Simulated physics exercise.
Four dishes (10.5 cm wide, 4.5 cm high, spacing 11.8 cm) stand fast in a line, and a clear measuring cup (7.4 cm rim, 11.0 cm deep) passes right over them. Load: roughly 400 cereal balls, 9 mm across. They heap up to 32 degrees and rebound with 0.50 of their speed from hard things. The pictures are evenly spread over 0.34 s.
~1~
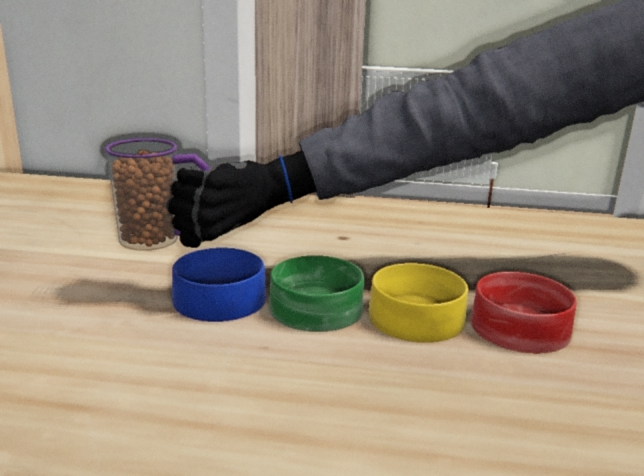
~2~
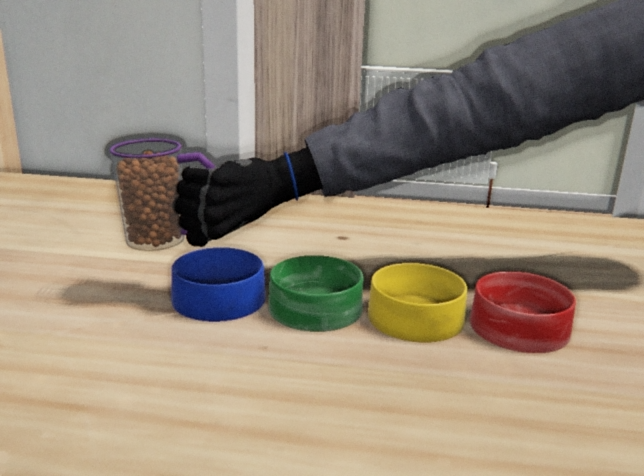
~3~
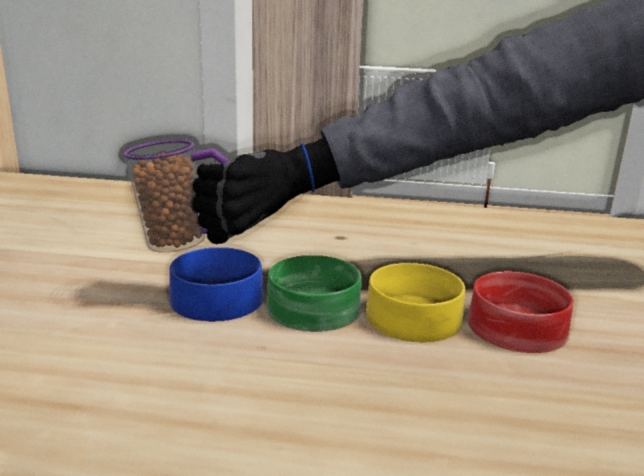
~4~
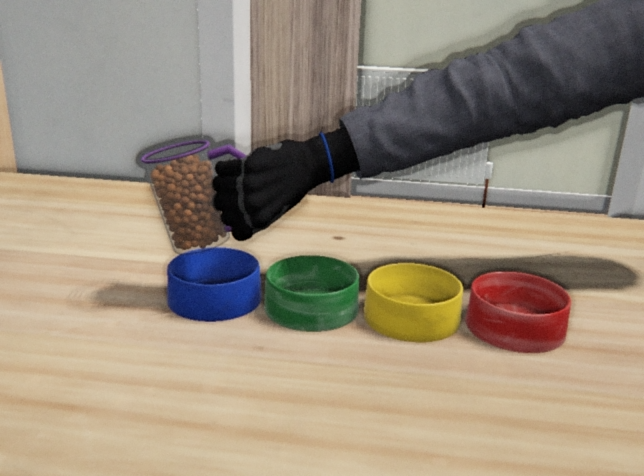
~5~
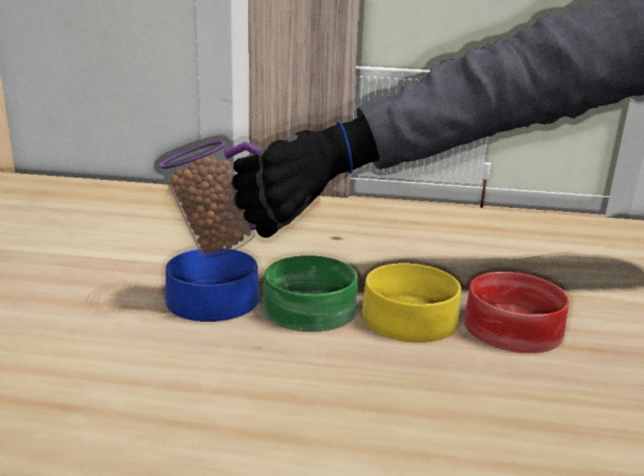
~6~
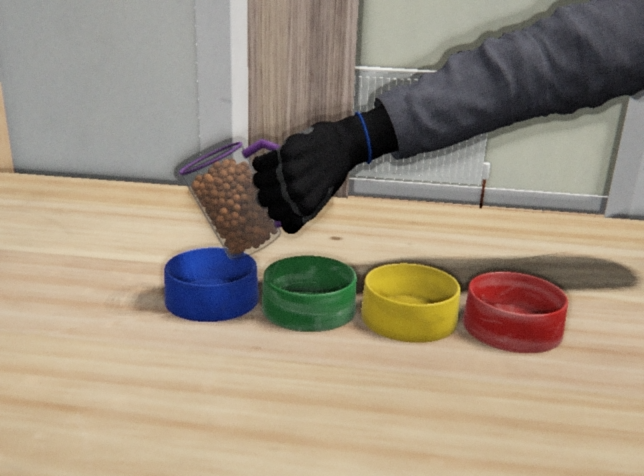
To begin with, a black-gloved hand holds a clear cup of small brown balls upright, behind and left of a row of blue, green, yellow and red dishes. The hand then carries the cup rightward, tilting it steadily to the left, until it is leaning above the blue dish, the balls still inside.
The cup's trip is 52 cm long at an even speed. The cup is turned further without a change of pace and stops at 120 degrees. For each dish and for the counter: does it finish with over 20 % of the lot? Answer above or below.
Red dish: Above; blue dish: Below; green dish: Below; yellow dish: Below; on the counter: Below.
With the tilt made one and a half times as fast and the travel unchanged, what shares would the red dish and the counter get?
In that case red 30; counter 10.
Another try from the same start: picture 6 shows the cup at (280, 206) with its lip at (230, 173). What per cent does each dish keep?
Red 100; blue 0; green 0; yellow 0.
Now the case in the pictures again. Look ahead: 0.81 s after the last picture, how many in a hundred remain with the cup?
Some 90 per cent of the load.
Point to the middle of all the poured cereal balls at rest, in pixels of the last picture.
Around (518, 308).
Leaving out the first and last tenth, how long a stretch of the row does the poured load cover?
About 7 cm.
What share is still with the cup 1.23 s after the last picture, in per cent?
About 40 per cent.
Then, 0.48 s after the last picture, tilt 72 degrees; cup holds 100 %.
Then, 0.81 s after the last picture, tilt 104 degrees; cup holds 90 %, yellow 5 %.
Then, 1.23 s after the last picture, tilt 120 degrees; cup holds 40 %, red 50 %, yellow 5 %.
In the end, red 90 %, blue 0 %, green 0 %, yellow 5 %, counter 5 %.
